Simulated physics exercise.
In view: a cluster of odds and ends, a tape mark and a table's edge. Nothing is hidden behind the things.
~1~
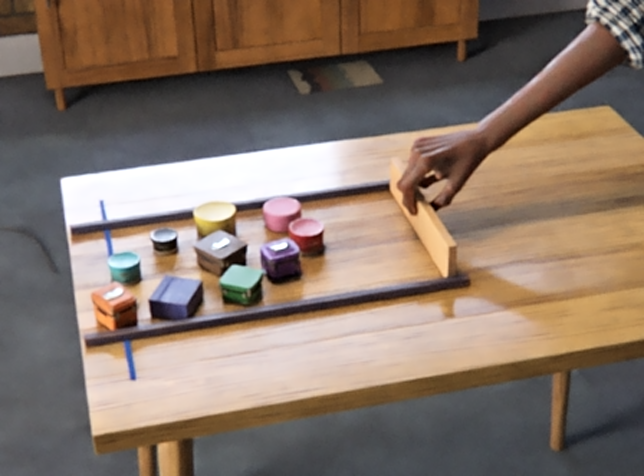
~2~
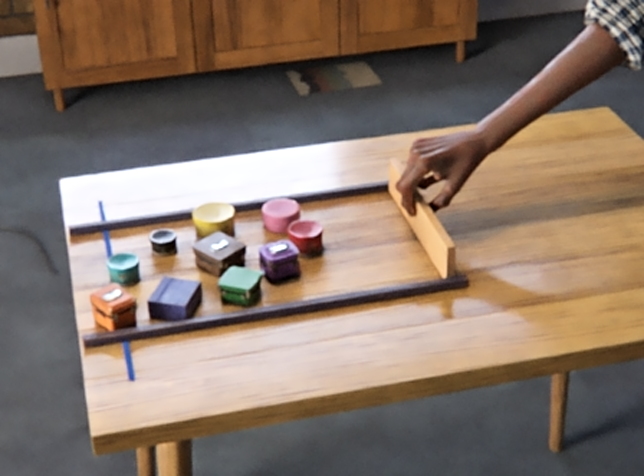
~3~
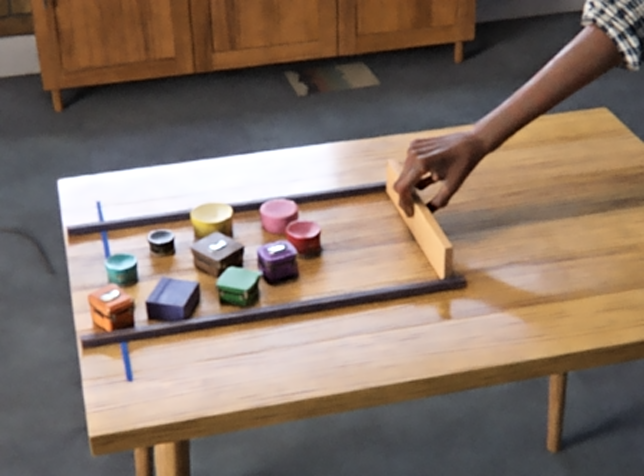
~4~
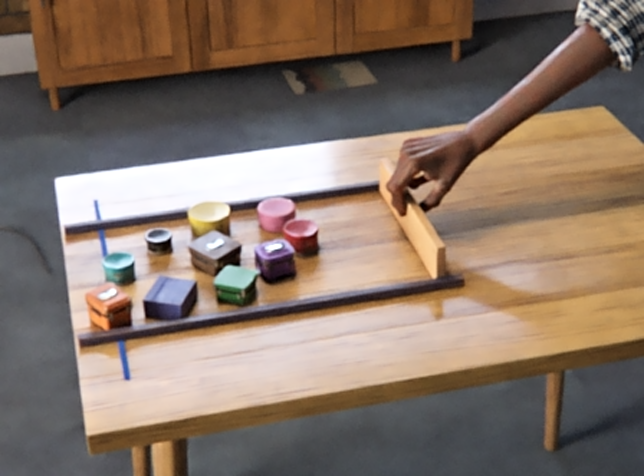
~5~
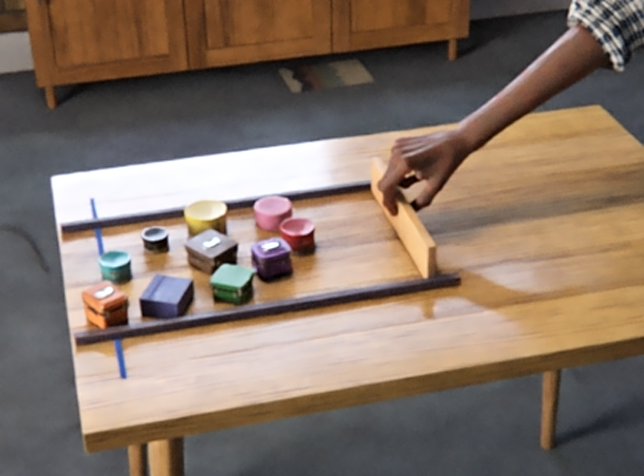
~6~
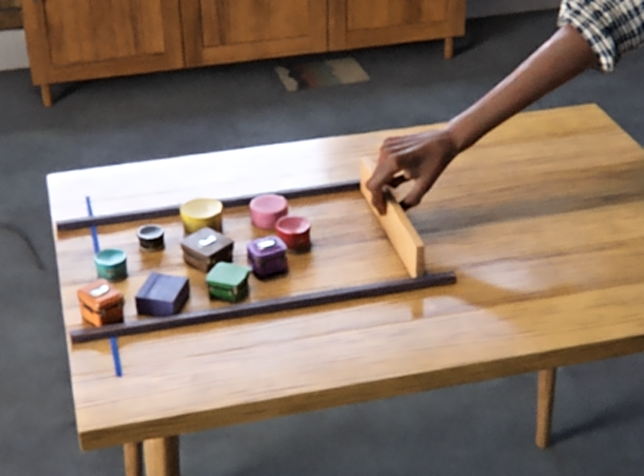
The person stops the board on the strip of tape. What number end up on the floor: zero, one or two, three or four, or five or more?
In the end the number that fall off is five or more.
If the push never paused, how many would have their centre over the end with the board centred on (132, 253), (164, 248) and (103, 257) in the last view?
Past the end: 2, 0 and 5.
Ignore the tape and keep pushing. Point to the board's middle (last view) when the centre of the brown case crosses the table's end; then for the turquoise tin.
For the brown case at (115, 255), for the turquoise tin at (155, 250).
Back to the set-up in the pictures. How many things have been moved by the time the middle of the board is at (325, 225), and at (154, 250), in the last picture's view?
0 and 10.
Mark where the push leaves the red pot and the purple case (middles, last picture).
About (83, 268), and the other about (86, 284).
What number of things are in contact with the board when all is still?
The number is 4.
Soon after, none off yet; orange case at rest near (101, 305); turquoise tin at rest near (111, 265); blue block at rest near (163, 294).
Then, none off yet; orange case moved about its own width near (72, 311); turquoise tin moved about its own width near (65, 271); blue block moved about its own width near (109, 306).
By the end, the number that fall off is five or more; fallen, yellow tin, brown case, blue block, turquoise tin and orange case.
